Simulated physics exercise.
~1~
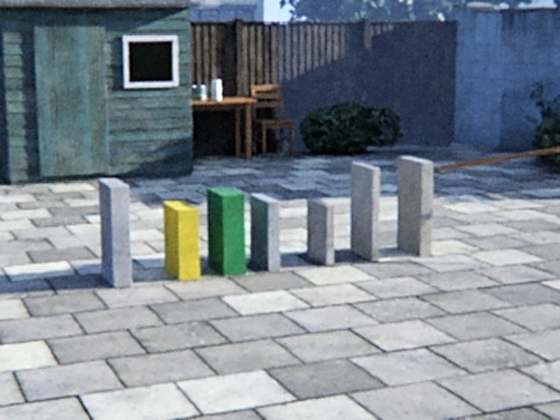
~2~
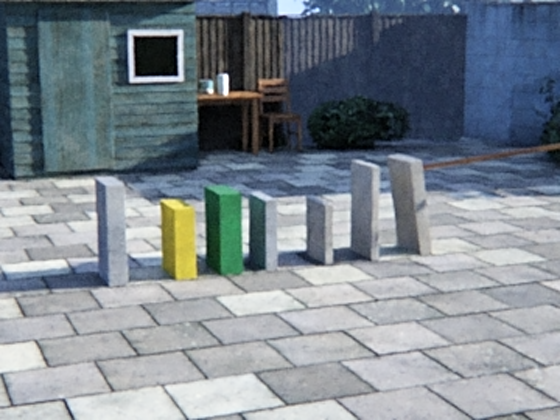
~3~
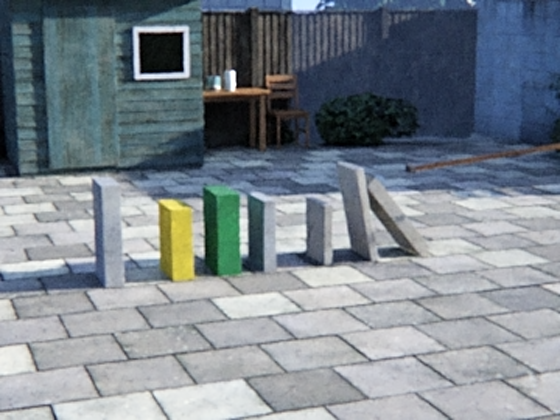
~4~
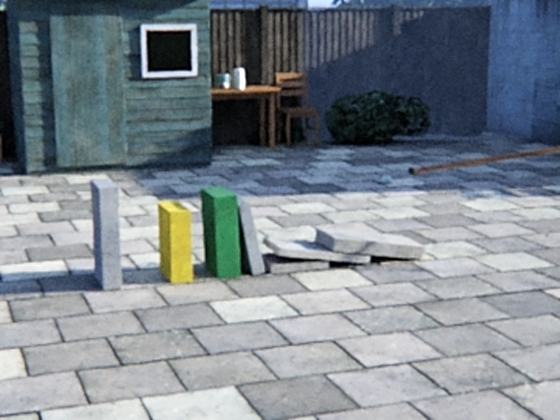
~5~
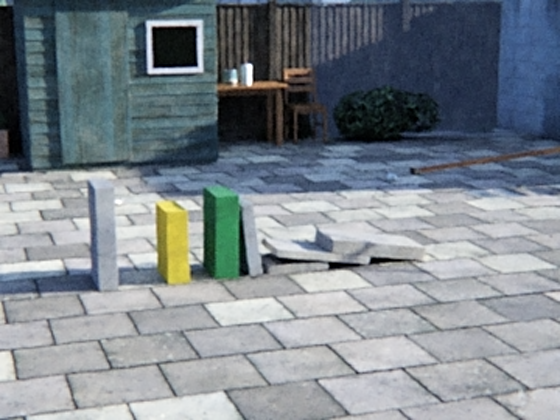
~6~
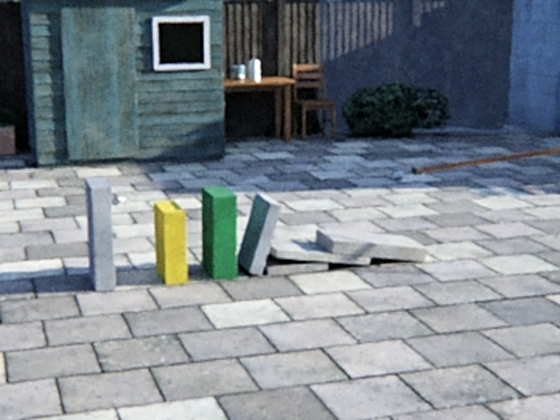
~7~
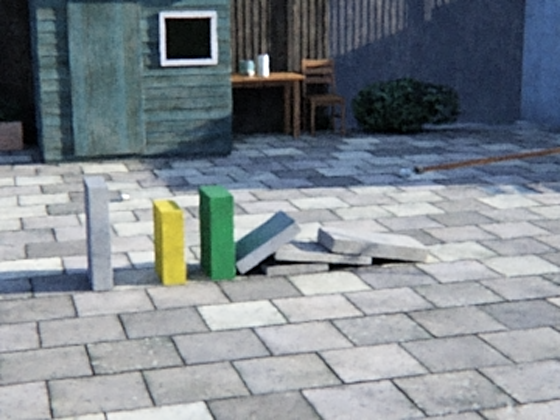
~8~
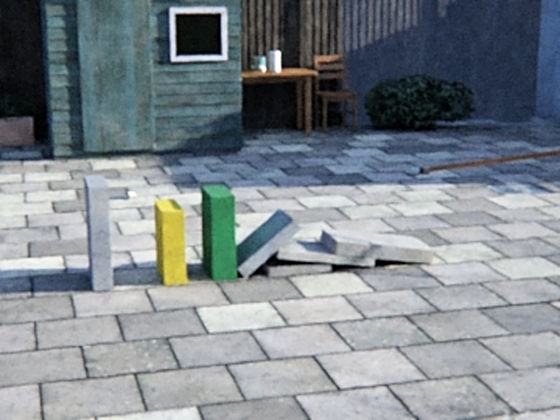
A thin brown pole slides in from the right towards a file of upright slabs on a paved yard, beside a green wooden shed, and the tall grey slab at that end tips left. It leans into its tall grey neighbour, which tilts in turn, and they go down with the short grey slab beyond. The next grey slab leans left against the green one, which stays put. That grey slab then swings back to the right and settles slanted on the fallen pieces. The green, yellow and far-left grey slabs remain standing.
